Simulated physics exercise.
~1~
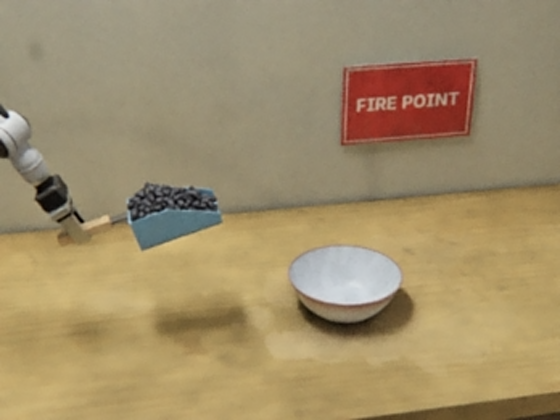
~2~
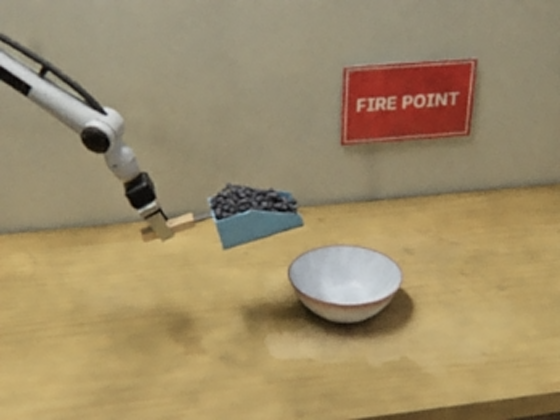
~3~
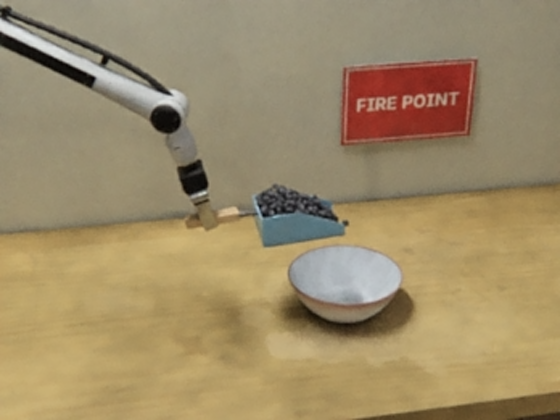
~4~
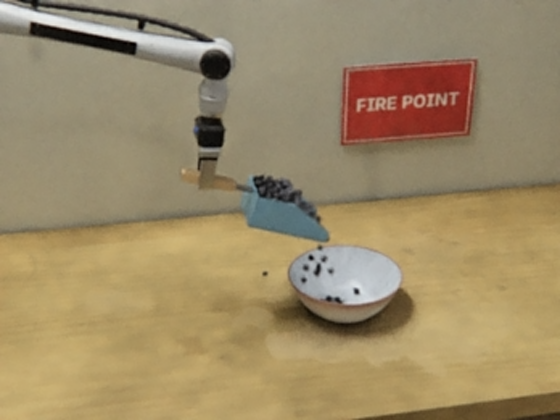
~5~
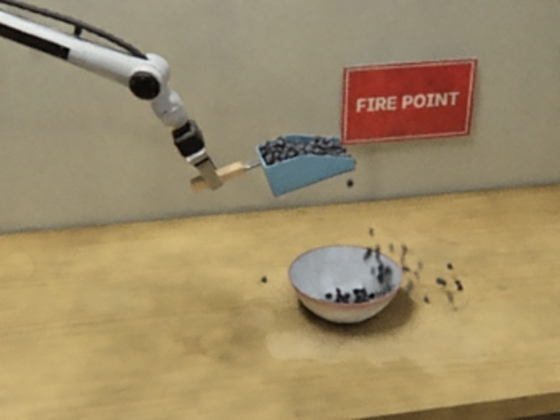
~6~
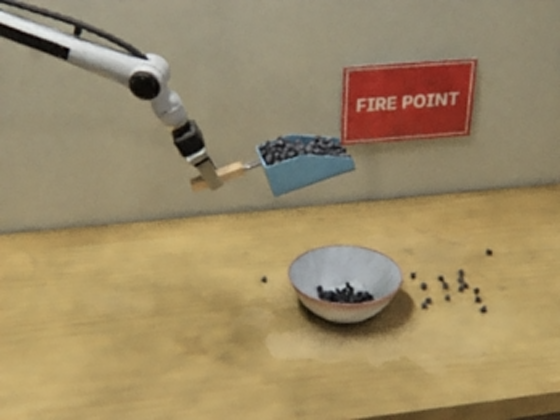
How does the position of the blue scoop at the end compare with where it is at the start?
At the end the scoop is farther to the right and higher up, held above the bowl, whereas it starts lower and well to the left of the bowl.
